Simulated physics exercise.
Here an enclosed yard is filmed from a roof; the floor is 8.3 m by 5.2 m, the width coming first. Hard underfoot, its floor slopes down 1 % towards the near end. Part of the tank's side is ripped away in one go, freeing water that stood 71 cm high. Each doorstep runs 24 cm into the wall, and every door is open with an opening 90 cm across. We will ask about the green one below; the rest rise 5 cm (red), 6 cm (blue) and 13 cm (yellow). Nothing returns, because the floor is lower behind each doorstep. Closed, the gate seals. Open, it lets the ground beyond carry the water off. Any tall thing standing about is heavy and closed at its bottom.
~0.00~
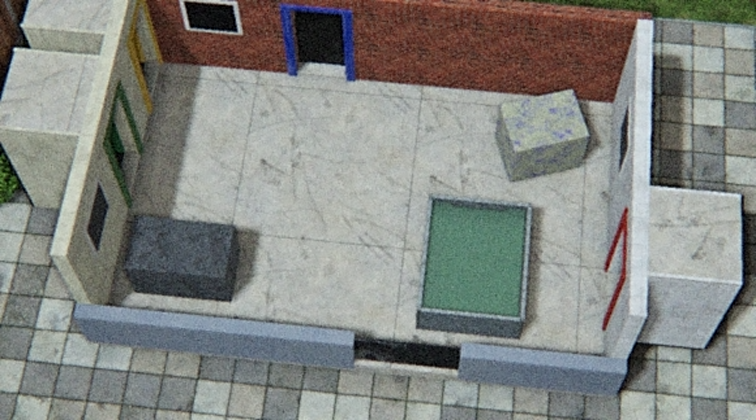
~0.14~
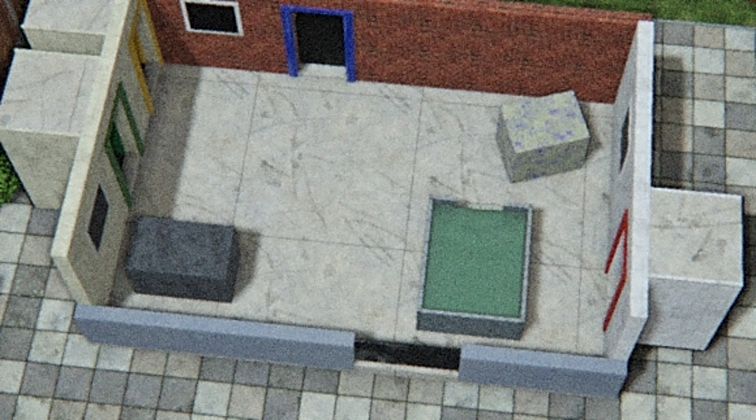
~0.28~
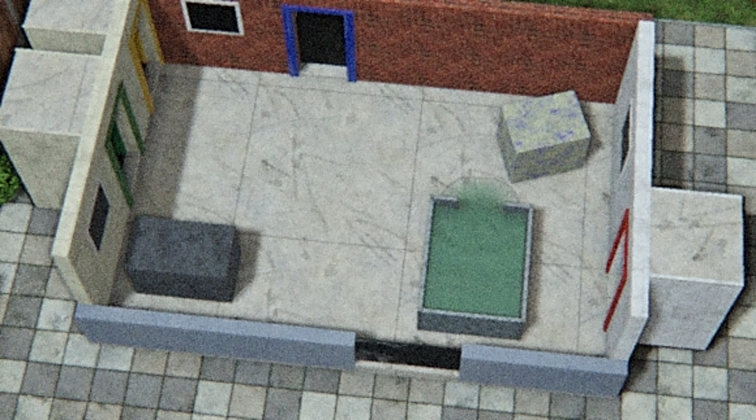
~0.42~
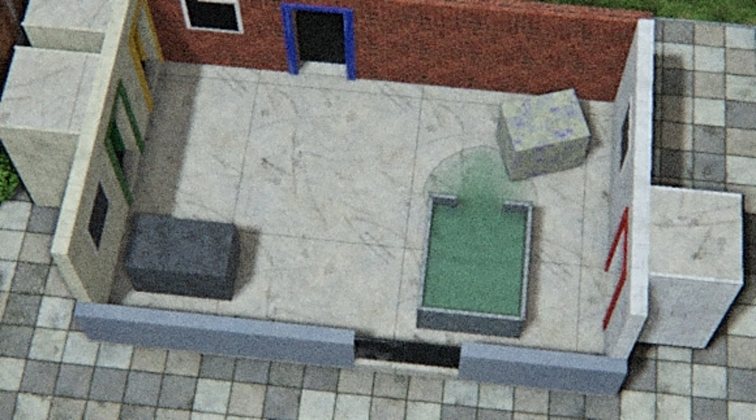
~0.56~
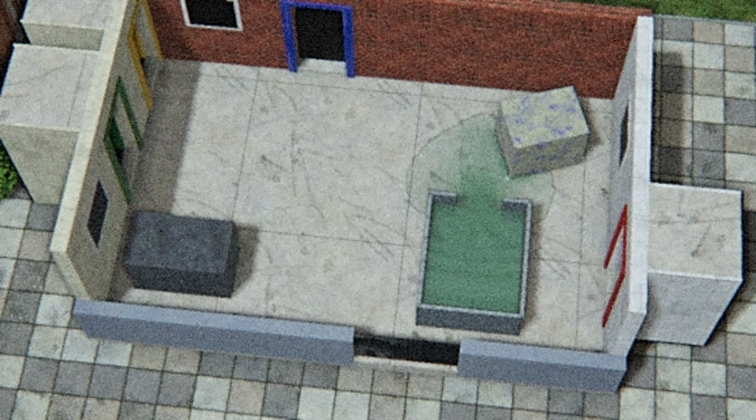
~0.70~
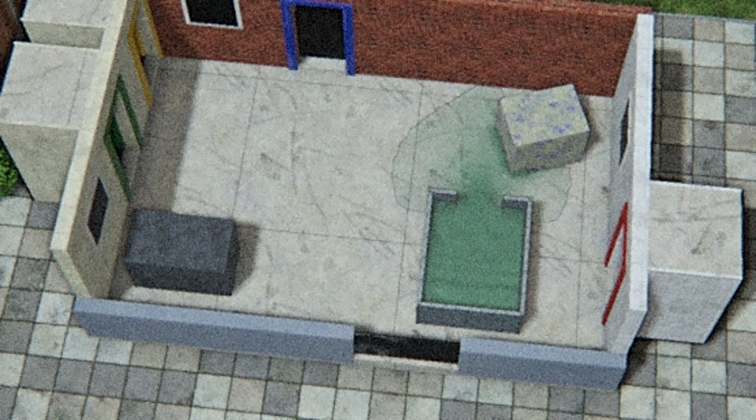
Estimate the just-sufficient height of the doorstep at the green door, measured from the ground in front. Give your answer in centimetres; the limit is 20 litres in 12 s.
I would say 6.5 cm.
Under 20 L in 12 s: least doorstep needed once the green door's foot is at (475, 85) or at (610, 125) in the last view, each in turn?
Around 28 and 13.0 cm respectively.
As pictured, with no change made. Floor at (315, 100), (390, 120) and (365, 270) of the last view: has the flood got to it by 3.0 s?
In the order asked: Soaked, soaked, untouched.
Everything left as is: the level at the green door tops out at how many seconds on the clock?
Crest at t of about 4.5 s.
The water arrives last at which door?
It's the green door.
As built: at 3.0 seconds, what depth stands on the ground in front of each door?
Door by door in centimetres - red 3, blue 8, green 0, yellow 4.
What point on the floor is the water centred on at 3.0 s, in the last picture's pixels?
Near (453, 195).
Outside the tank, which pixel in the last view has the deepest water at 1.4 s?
Look close to (507, 175).
After 1.4 s water covers 20 % of the floor, deepest (44 cm) near (507, 175); it has not reached the green door.
After 3.0 s water covers 40 % of the floor, deepest (24 cm) near (453, 90); it has not reached the green door.
After 12.0 s water covers 100 % of the floor, deepest (10 cm) near (275, 336); 7 cm at the green door, 0 litres in over its 14 cm doorstep.
At the green door as built, the water arrived by 3.8 s and peaked near 12 cm at 4.4 s.
With a doorstep of 6 cm, 30 litres would have come in within the 12 s; with 8 cm, 8 litres. So under 20 litres takes about 6.5 cm.
